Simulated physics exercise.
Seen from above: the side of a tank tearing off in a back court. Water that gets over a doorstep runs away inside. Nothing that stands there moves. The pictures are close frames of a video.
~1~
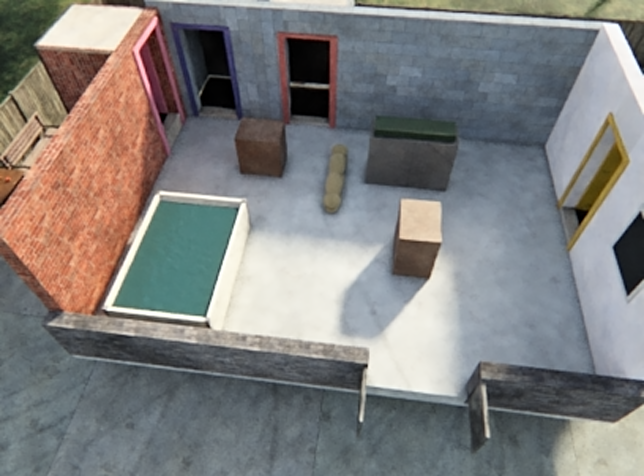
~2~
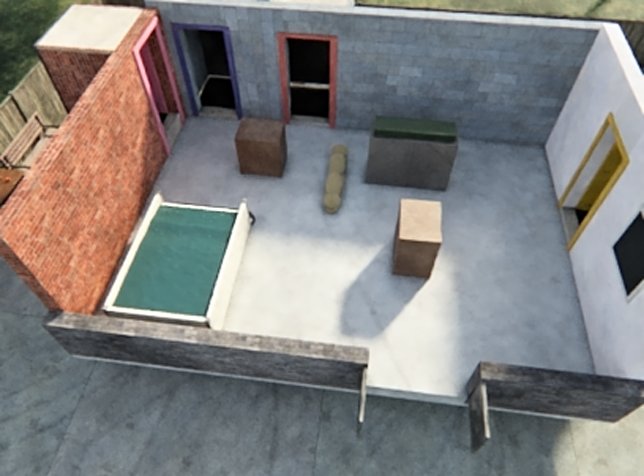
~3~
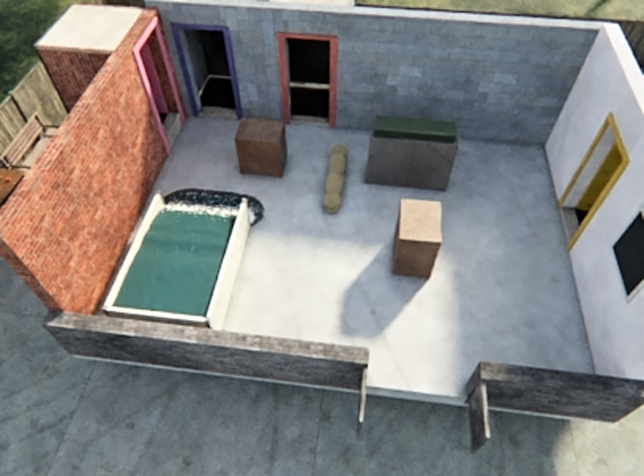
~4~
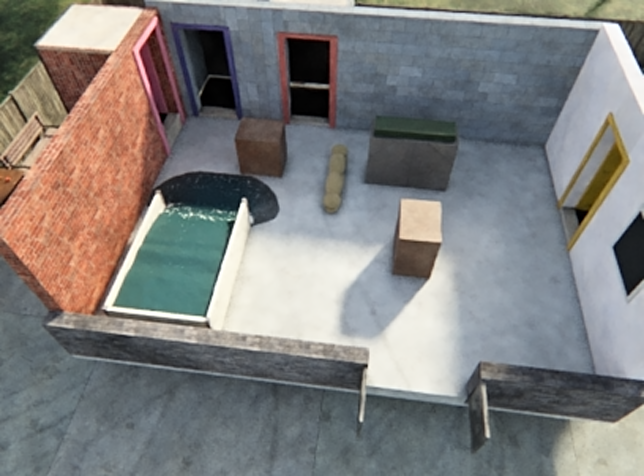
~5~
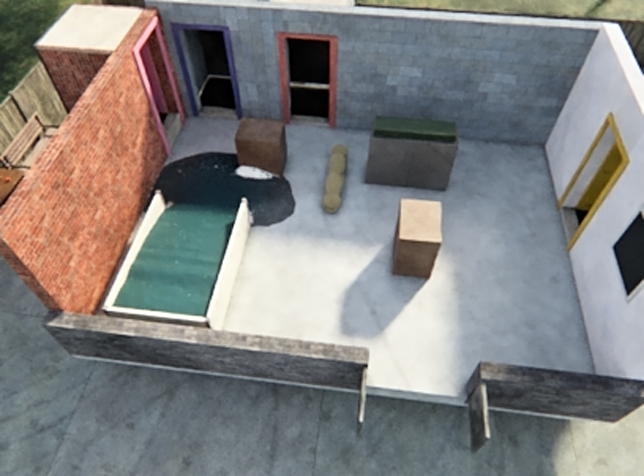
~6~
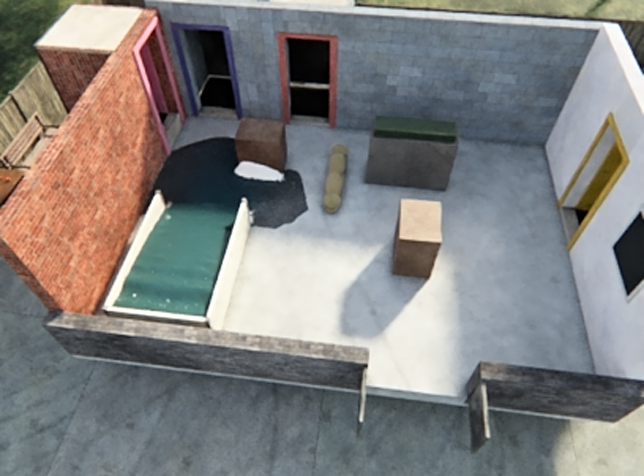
A walled back court with a pale concrete floor is seen from high above by a still camera. A white-sided tank of green water sits at left by a red brick wall, with brown, tan and dark green-topped blocks and a yellowish rounded object beyond and to the right, and pink, purple, red and yellow doorways around. The tank's far side gives way, and water pours out, spreading darkly across the floor and around the brown block.
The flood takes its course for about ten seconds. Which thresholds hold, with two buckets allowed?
One by one: The pink door admits no more than that; the blue door lets in a lot; the red door lets in a lot; the yellow door admits no more than that.
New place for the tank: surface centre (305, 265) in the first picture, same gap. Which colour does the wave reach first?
The red one.
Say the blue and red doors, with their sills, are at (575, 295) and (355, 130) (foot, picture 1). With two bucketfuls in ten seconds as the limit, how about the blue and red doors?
In short: The blue one lets less in; the red one goes over.
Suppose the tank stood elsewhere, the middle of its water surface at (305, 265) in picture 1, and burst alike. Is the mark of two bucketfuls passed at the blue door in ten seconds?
The blue one holds.
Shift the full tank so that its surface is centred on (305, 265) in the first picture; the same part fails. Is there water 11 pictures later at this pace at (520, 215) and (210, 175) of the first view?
In that order: Under water, awash.
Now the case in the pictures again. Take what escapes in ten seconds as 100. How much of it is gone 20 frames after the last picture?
About 65 per cent.
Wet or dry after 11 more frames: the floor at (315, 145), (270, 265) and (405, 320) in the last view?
One after the other: Covered, no water, dry.
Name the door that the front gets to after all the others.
The yellow one.
A moment on, water covers 20 % of the floor; the pink door wet at the sill, nothing in, the blue door over two buckets in, the red door not reached, the yellow door not reached.
Next, water covers 25 % of the floor; the pink door wet at the sill, nothing in, the blue door far over two buckets in, the red door wet at the sill, nothing in, the yellow door not reached.
Then, water covers 40 % of the floor; the pink door wet at the sill, nothing in, the blue door far over two buckets in, the red door under two buckets in, the yellow door not reached.
Later, water covers 65 % of the floor; the pink door wet at the sill, nothing in, the blue door far over two buckets in, the red door over two buckets in, the yellow door not reached.
In the end, water covers 80 % of the floor; the pink door wet at the sill, nothing in, the blue door far over two buckets in, the red door over two buckets in, the yellow door wet at the sill, nothing in.
